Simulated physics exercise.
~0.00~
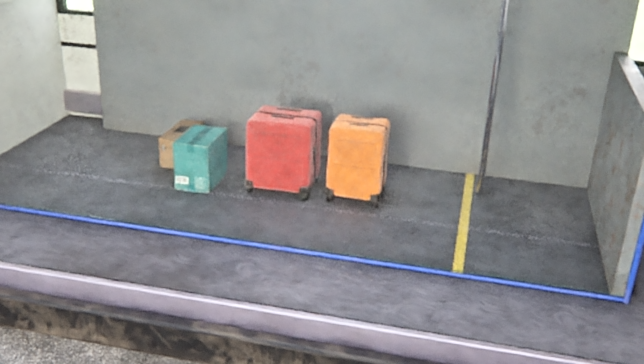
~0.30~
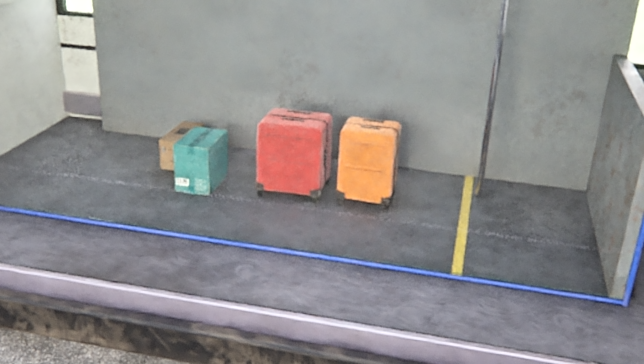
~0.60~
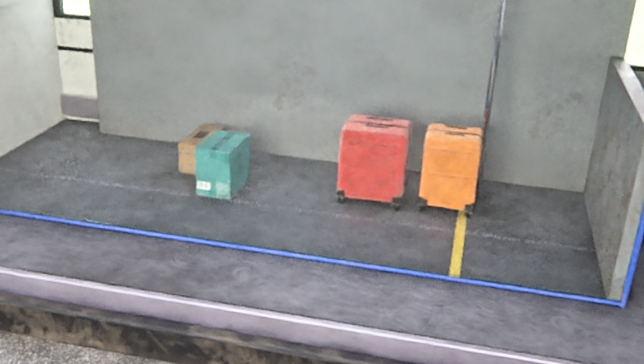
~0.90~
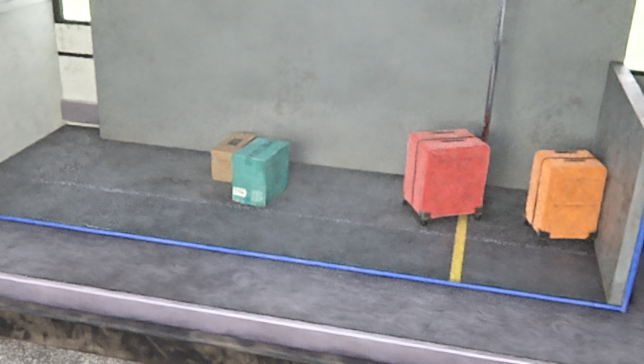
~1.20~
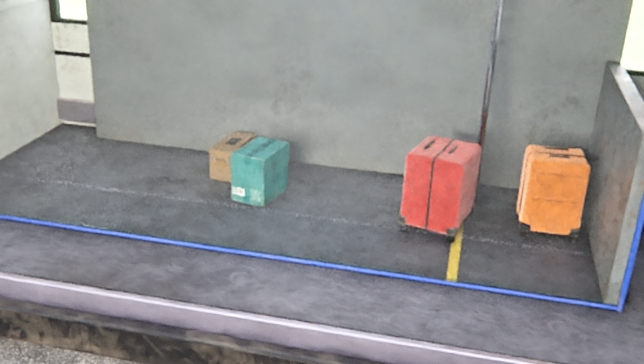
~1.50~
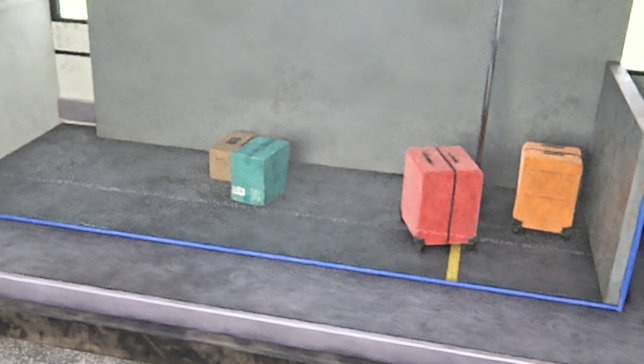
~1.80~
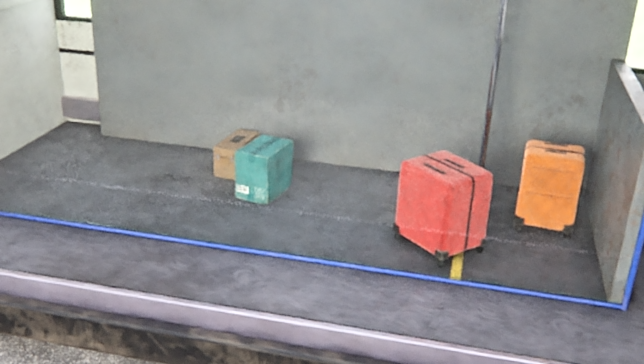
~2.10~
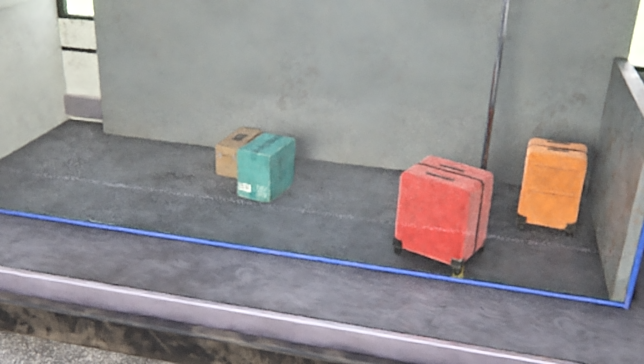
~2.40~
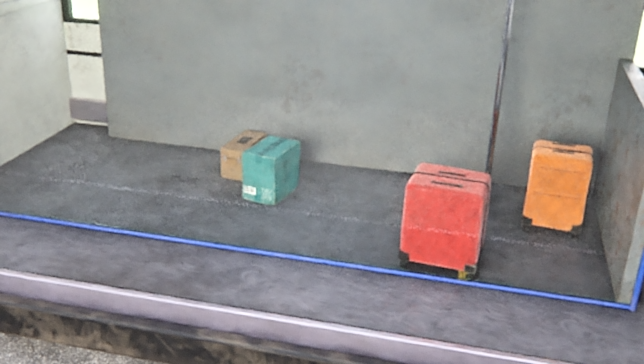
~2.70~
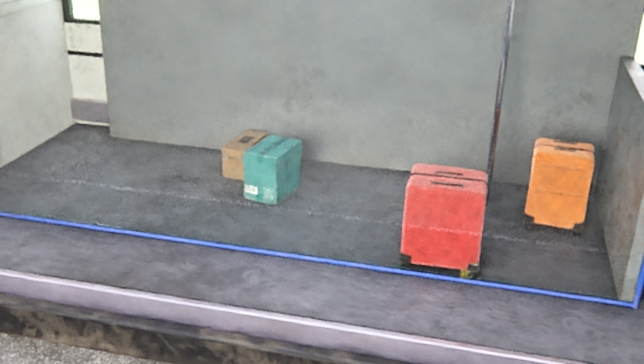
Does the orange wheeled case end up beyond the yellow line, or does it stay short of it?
It ends up beyond the yellow line, standing upright near the right wall.
